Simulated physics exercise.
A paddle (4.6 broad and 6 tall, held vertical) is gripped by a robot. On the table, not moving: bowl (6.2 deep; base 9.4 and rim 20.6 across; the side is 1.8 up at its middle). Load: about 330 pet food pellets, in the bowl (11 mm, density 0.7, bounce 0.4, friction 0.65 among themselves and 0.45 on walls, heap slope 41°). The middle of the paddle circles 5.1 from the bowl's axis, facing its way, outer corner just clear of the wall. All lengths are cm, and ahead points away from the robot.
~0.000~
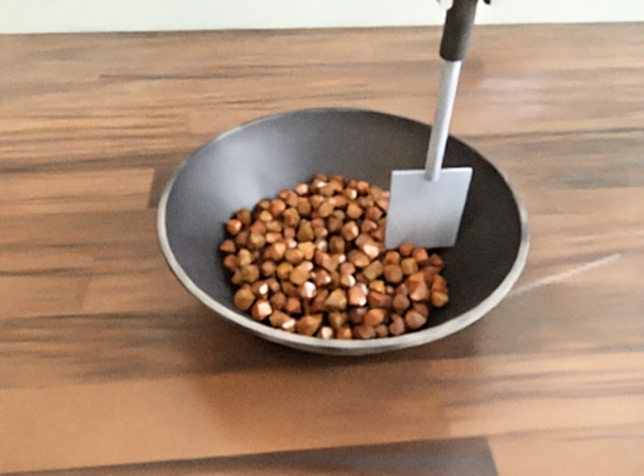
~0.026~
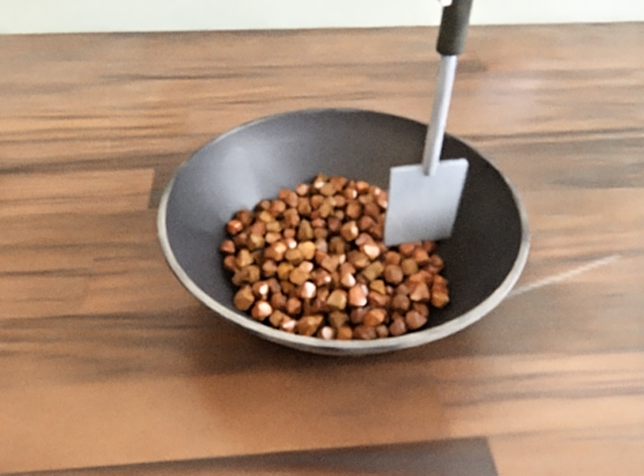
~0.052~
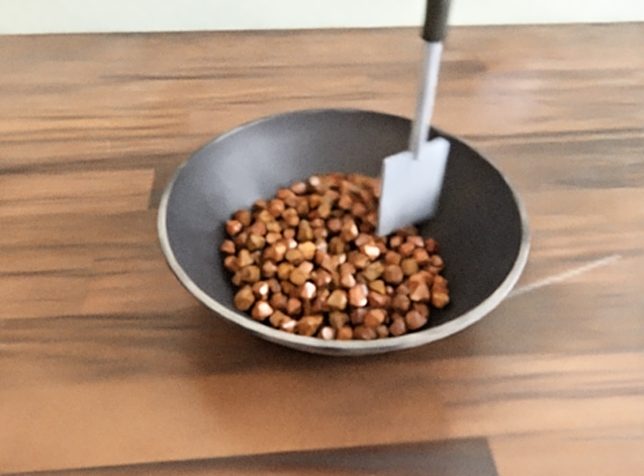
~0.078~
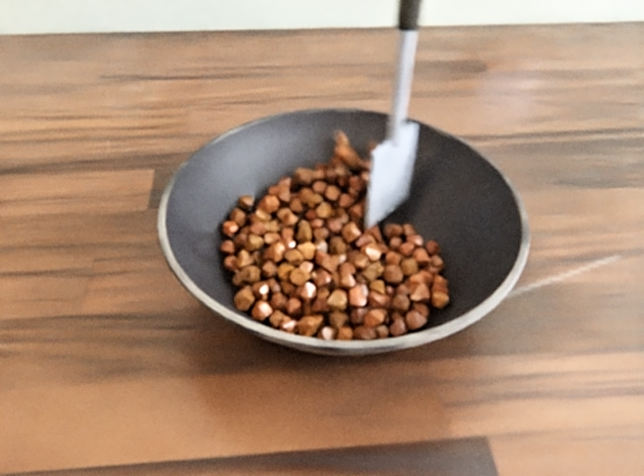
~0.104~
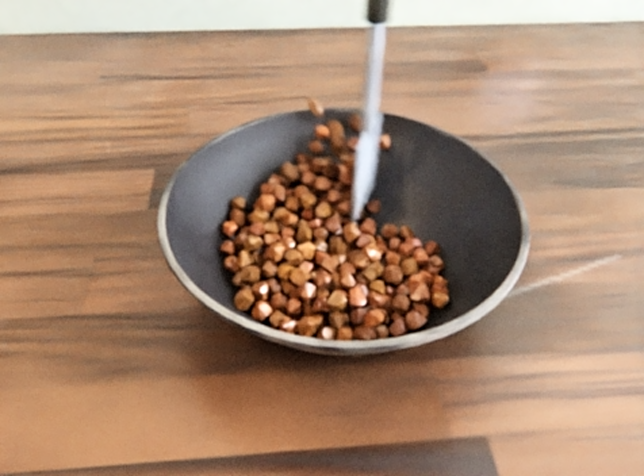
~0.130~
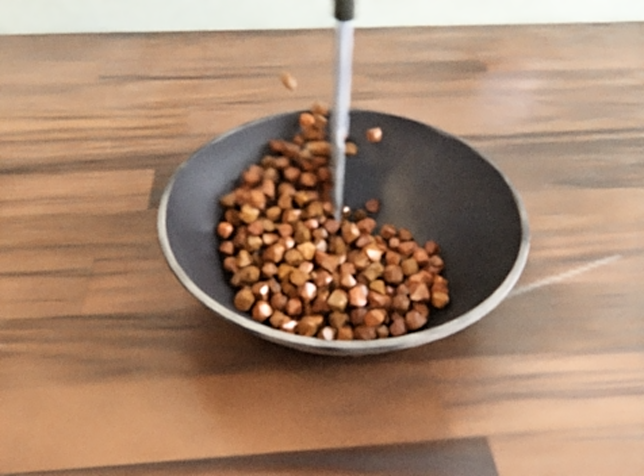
The footage shows a flat metal paddle sweeping from right to left through small brown pieces in a dark bowl on a wooden table, pushing some up the far side as one piece flies above the rim.
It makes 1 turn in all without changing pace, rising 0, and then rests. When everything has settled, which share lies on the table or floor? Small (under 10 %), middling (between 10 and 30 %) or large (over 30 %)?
A middling share, between 10 and 30 %, ends on the table or floor.
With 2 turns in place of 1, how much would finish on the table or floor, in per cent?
In that case some 30 per cent.
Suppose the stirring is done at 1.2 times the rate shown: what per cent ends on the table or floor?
About 25 per cent.
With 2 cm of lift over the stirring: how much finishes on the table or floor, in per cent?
Some 5 per cent.
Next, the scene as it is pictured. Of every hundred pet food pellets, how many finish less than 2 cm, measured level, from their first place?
About 15 per cent.
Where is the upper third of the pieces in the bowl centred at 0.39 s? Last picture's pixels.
Around (431, 284).
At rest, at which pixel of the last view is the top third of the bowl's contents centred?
Near (394, 198).
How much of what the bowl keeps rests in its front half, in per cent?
Roughly 35 per cent.
After 0.26 s, 190° round, highest piece 10 above the table; 320 in the bowl, 2 on the table or floor, 8 in flight or on the tool.
After 0.39 s, 293° round, highest piece 9 above the table; 298 in the bowl, 15 on the table or floor, 17 in flight or on the tool.
After 0.65 s, 0° round, highest piece 6 above the table; 277 in the bowl, 53 on the table or floor.
After 1.35 s, 0° round, highest piece 5 above the table; 277 in the bowl, 53 on the table or floor.
In the end, 277 in the bowl, 53 on the table or floor. That is 16 % on the table or floor.
